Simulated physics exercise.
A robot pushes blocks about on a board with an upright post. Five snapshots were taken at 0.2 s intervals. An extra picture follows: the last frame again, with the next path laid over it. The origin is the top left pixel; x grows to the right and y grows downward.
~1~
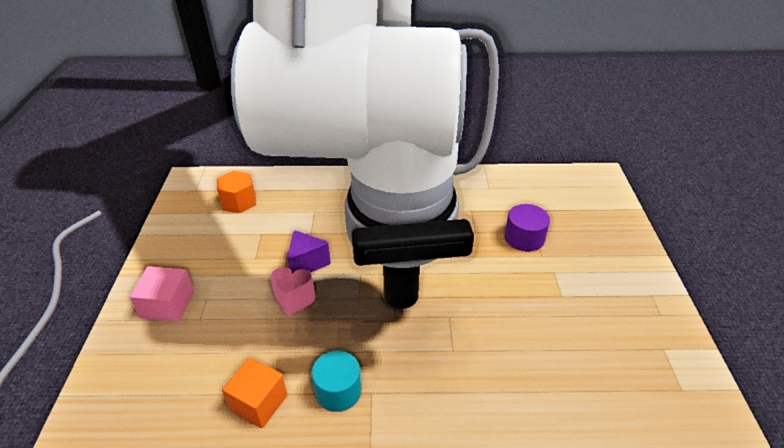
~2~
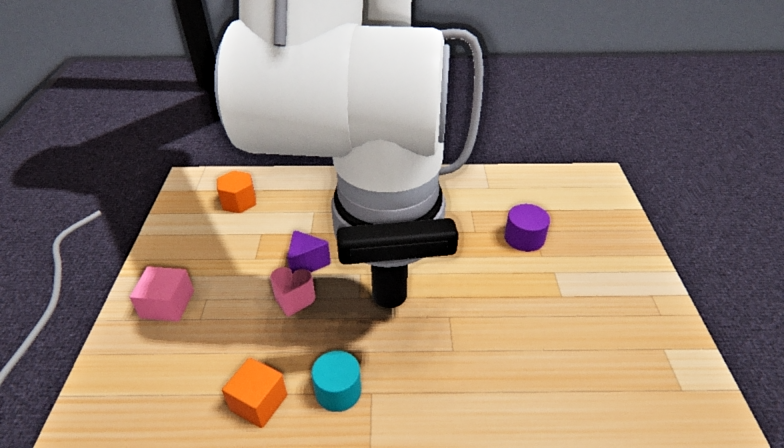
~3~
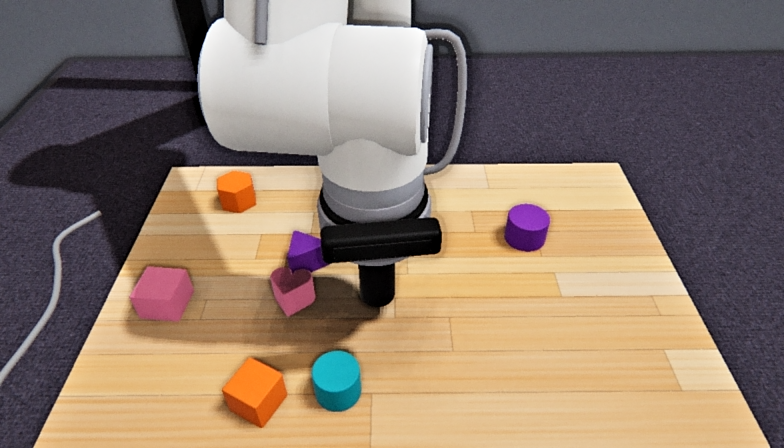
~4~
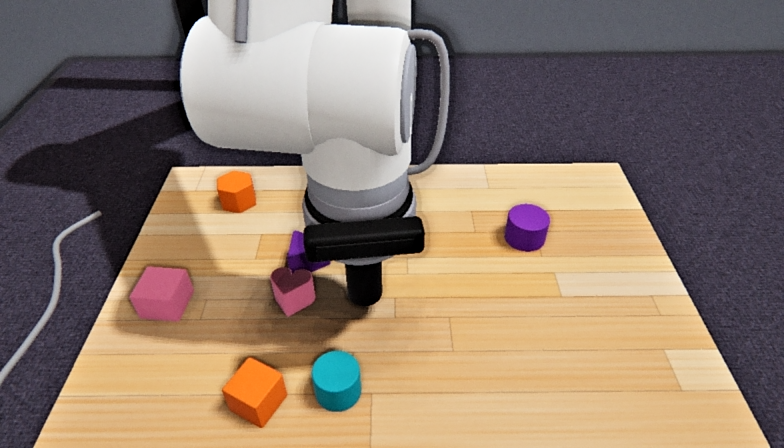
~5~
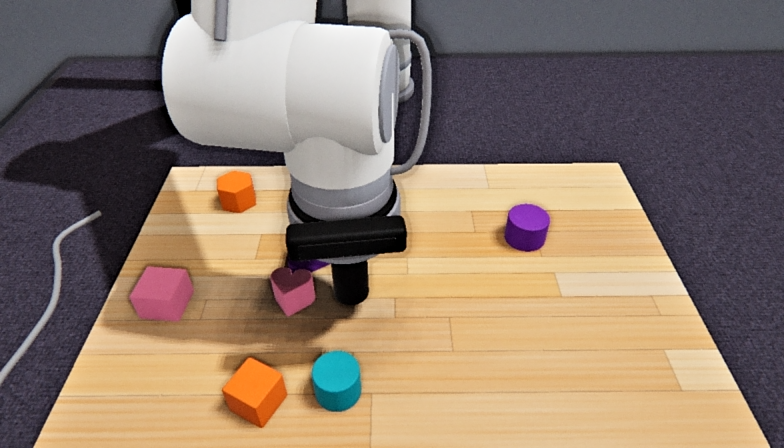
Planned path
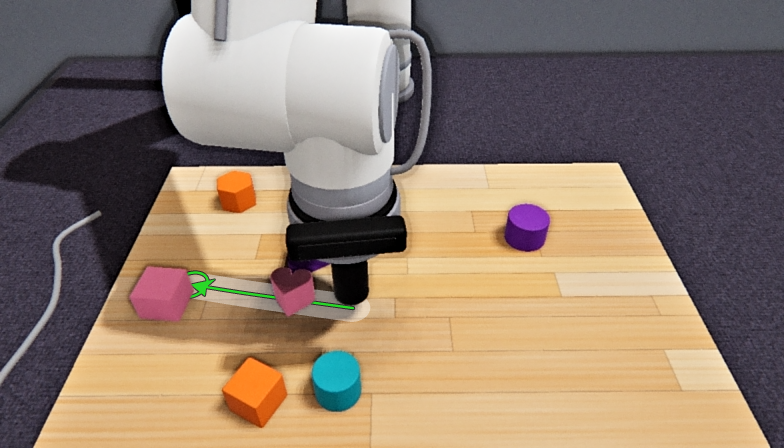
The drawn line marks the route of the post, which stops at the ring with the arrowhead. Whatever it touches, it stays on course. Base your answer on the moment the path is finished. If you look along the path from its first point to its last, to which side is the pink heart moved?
The shift is to the left of that direction.
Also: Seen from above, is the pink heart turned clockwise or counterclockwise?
From the top: Counterclockwise.
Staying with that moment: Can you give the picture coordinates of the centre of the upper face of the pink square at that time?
Put as a pixel place, it's (113, 295).
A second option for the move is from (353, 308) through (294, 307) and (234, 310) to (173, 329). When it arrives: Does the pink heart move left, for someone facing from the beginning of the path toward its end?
No, I don't think so.
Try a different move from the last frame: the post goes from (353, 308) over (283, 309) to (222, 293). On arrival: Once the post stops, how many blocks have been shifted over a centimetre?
One.
Drawn move, in a line from (353, 308) to (191, 285).
The first path, step by step. One third of the way, post at (293, 285); pink heart at (255, 276).
Two thirds of the way, post at (238, 277); pink heart at (200, 277), turned 45° anticlockwise.
At the end, post at (185, 269); pink square at (113, 295); pink heart at (156, 283), turned 115° anticlockwise; purple triangular piece still.
